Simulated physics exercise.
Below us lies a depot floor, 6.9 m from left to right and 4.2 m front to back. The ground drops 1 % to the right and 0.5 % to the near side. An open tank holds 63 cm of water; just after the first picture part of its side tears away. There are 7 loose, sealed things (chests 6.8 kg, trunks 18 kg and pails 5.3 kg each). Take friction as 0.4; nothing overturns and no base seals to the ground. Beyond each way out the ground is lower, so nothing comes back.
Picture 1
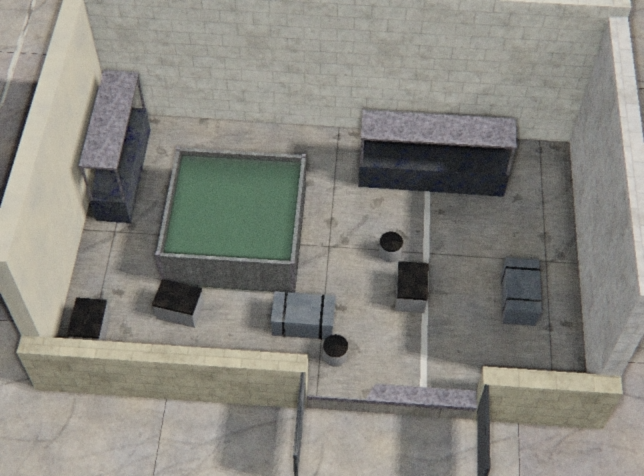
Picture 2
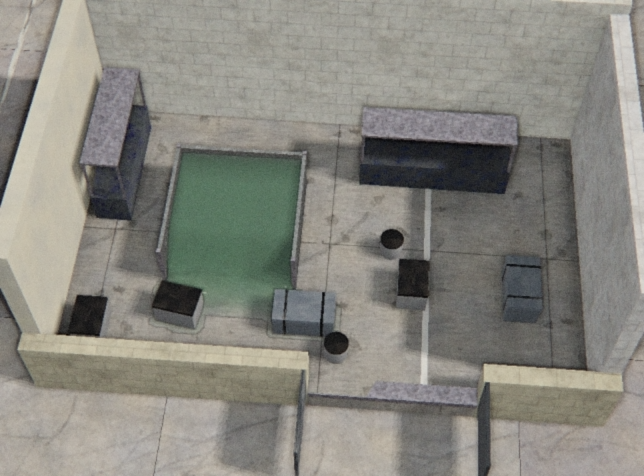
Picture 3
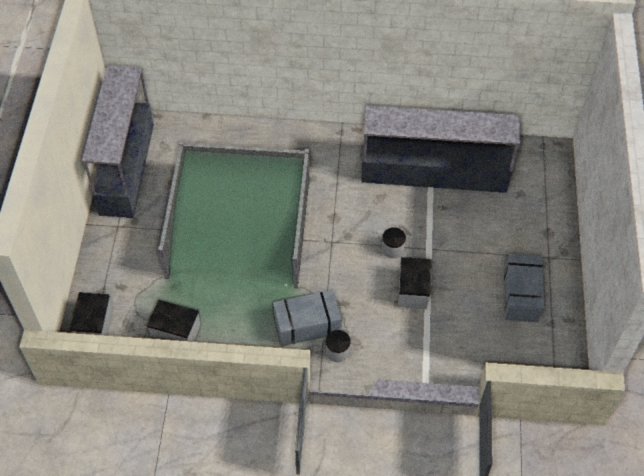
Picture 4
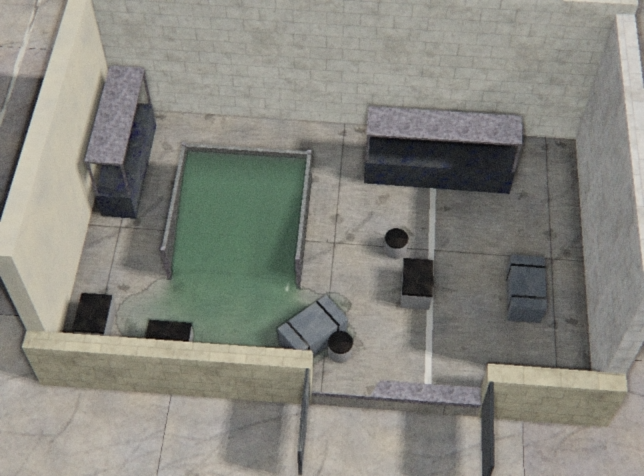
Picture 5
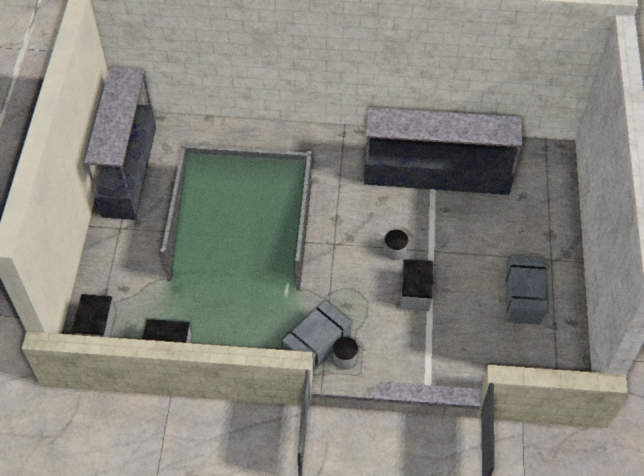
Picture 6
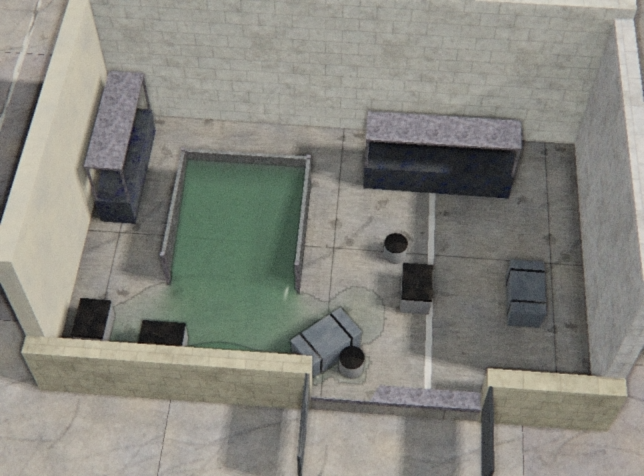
The clip opens on a walled room seen from above, with a green pool, shelves, dark boxes and grey blocks. The pool's near side disappears and green water spreads across the floor, pushing a dark box toward the near wall, then turning a grey block and shifting it right against a small round container.
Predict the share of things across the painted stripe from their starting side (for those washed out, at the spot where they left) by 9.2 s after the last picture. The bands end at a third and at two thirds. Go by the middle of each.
That comes to from one to two thirds.
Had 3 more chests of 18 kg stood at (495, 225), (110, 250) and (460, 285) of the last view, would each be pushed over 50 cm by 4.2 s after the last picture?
In that order: Less, over, more.
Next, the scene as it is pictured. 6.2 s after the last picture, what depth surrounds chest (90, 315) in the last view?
About 5 cm.
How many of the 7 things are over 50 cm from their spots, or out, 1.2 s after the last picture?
By then 4.
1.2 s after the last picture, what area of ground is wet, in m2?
Some 12.0 m2.
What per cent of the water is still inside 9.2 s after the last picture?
About 80 per cent.
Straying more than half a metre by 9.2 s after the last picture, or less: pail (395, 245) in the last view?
It is short of it.
Then, 1.2 s after the last picture 2 of 7 are over the mark; 1 afloat.
Then, 3.8 s after the last picture 3 of 7 are over the mark; 4 afloat.
Then, 6.2 s after the last picture 3 of 7 are over the mark; 5 afloat.
Then, 9.2 s after the last picture 3 of 7 are over the mark; 5 afloat.
